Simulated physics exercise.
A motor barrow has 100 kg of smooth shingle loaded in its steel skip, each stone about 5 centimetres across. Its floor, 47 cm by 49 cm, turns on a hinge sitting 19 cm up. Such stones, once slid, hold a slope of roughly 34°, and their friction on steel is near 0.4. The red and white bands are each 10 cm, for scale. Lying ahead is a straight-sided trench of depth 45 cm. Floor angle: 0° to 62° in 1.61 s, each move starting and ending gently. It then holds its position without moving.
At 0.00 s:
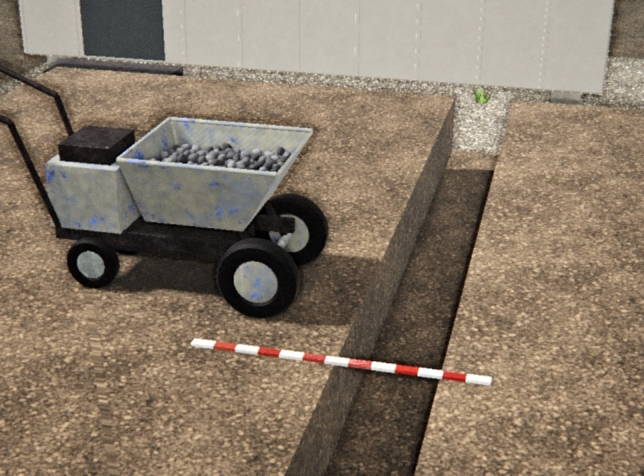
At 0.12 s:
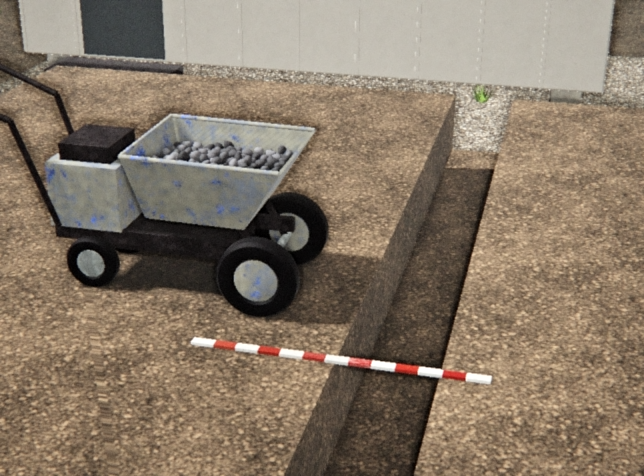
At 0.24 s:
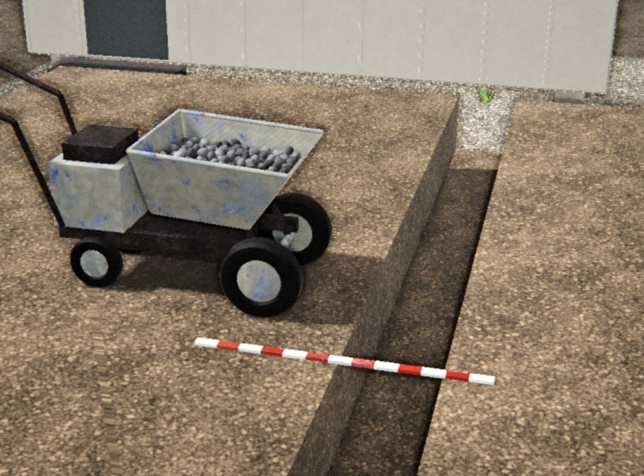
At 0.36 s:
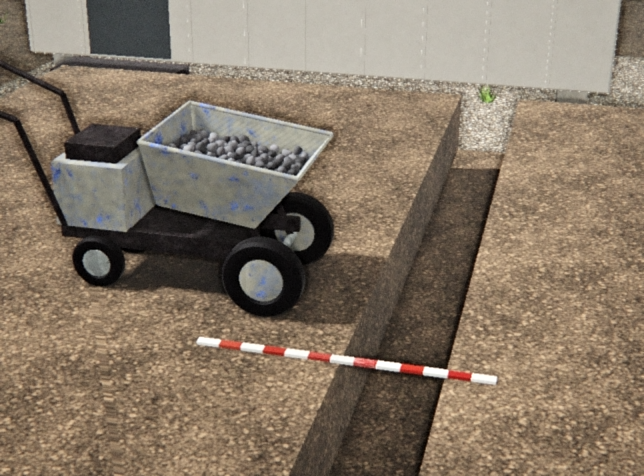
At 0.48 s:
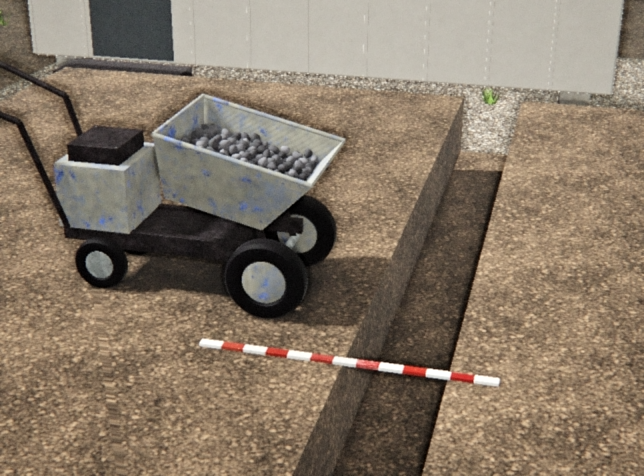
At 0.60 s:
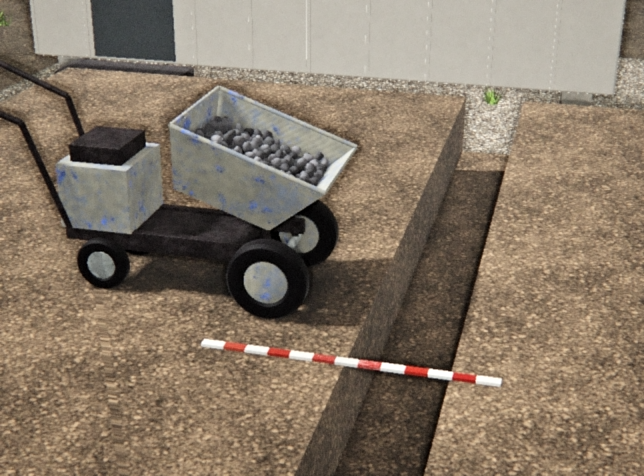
Motor barrow's steel skip of grey stones slowly tilting up towards the right beside a straight trench and a red-and-white pole.
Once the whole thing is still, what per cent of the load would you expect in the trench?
I would expect about 67 per cent.
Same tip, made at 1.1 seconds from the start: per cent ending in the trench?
In that case some 65 per cent.
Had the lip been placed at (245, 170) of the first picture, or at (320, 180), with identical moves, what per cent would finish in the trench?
65 % and 45 %.
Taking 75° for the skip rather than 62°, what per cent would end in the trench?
It would be near 100 per cent.
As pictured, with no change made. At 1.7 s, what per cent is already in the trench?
Roughly 15 percent of the load.
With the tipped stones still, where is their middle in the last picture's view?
About (424, 382).
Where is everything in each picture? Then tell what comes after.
In the first frame, the skip is at 0°, its lip at (277, 175); the top of the load is at (215, 157).
In the second frame, the skip is at 1°, its lip at (279, 174); the top of the load is at (216, 155); the stones move at 0.1 m/s on average.
In the third frame, lip at (288, 177), floor tilted 4°, highest stones at (208, 151); the stones move at 0.2 m/s on average.
In the fourth frame, lip at (298, 179), floor tilted 8°, highest stones at (200, 142); the stones move at 0.3 m/s on average.
In the fifth frame, lip at (311, 186), floor tilted 13°, highest stones at (206, 135); the stones move at 0.4 m/s on average.
In the sixth frame, the skip is at 19°, its lip at (325, 193); the top of the load is at (218, 128); the stones move at 0.5 m/s on average.
After 1.2 s the floor is at 52°; 100 % in the skip; the foremost stones are at (367, 218).
After 1.7 s the floor is at 62°; 84 % in the skip, 16 % in the trench; the foremost stones are at (456, 312).
After 2.1 s the floor is at 62°; 61 % in the skip, 38 % in the trench, 1 % past the trench; the foremost stones are at (494, 342).
After 4.0 s the floor is at 62°; 33 % in the skip, 67 % in the trench, 1 % past the trench; the foremost stones are at (505, 366).
